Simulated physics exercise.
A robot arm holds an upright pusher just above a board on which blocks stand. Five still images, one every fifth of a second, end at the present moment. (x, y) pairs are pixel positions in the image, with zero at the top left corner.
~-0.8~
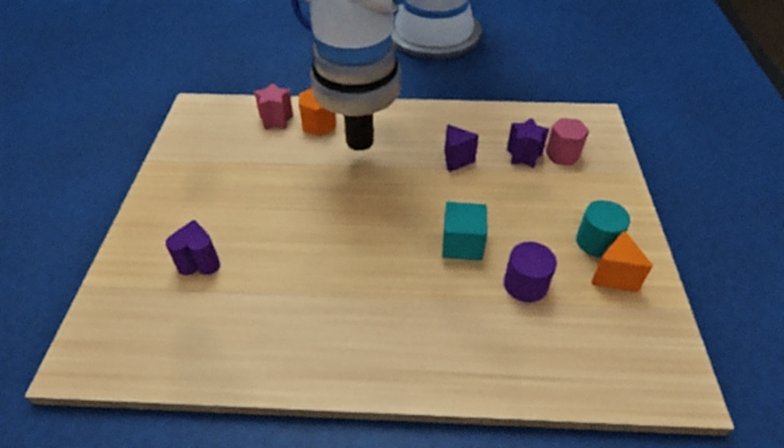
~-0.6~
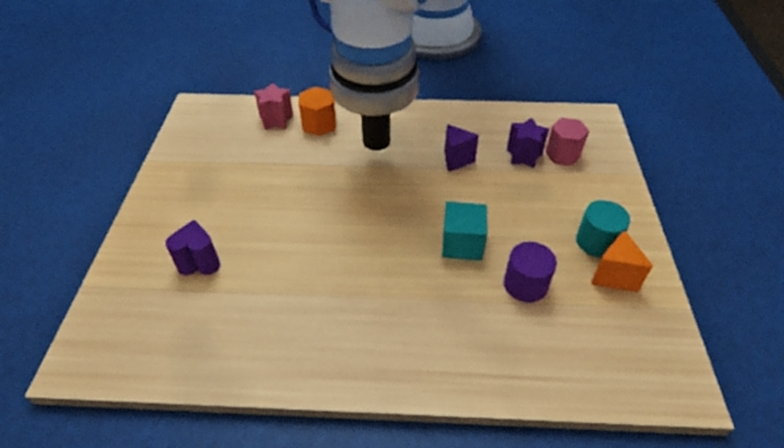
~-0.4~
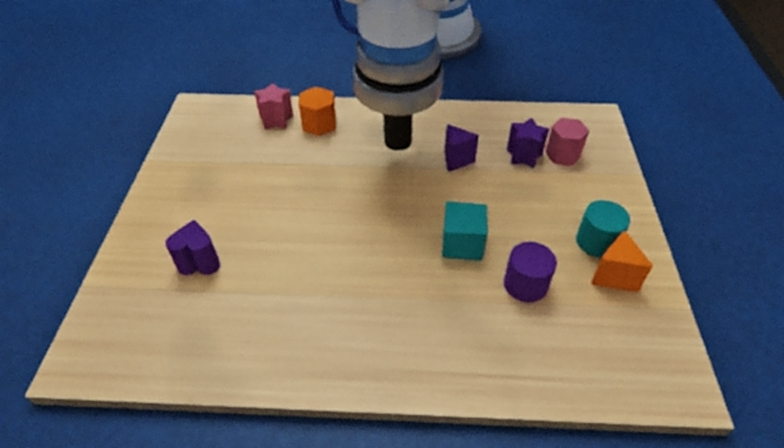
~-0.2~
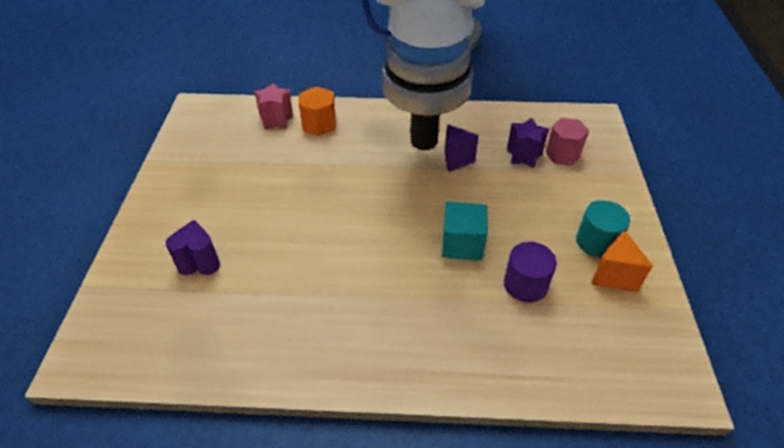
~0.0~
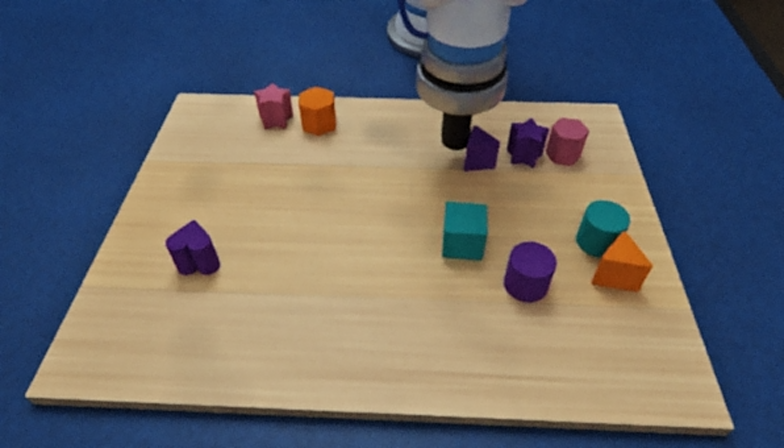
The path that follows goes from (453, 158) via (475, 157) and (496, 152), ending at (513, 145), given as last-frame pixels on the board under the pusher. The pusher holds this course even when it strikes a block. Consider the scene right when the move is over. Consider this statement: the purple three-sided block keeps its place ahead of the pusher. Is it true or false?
My answer: False.
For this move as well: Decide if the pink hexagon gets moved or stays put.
When the path is over, the pink hexagon has left its spot.
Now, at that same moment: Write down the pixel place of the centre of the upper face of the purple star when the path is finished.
Its top centre lands on (549, 127).
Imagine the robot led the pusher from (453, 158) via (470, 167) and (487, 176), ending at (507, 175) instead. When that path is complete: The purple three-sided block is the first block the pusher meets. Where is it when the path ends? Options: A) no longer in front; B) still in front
B (still in front)
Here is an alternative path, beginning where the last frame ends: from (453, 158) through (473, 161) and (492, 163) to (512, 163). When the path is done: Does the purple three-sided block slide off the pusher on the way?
No - that is not the case.
The first path, step by step. Halfway along, pusher (489, 139); purple three-sided block (512, 139), turned 30° clockwise; purple star (533, 130).
At the end, pusher (516, 128); purple three-sided block (516, 141), turned 35° clockwise; purple star (549, 127), turned 15° clockwise; pink hexagon (588, 131).
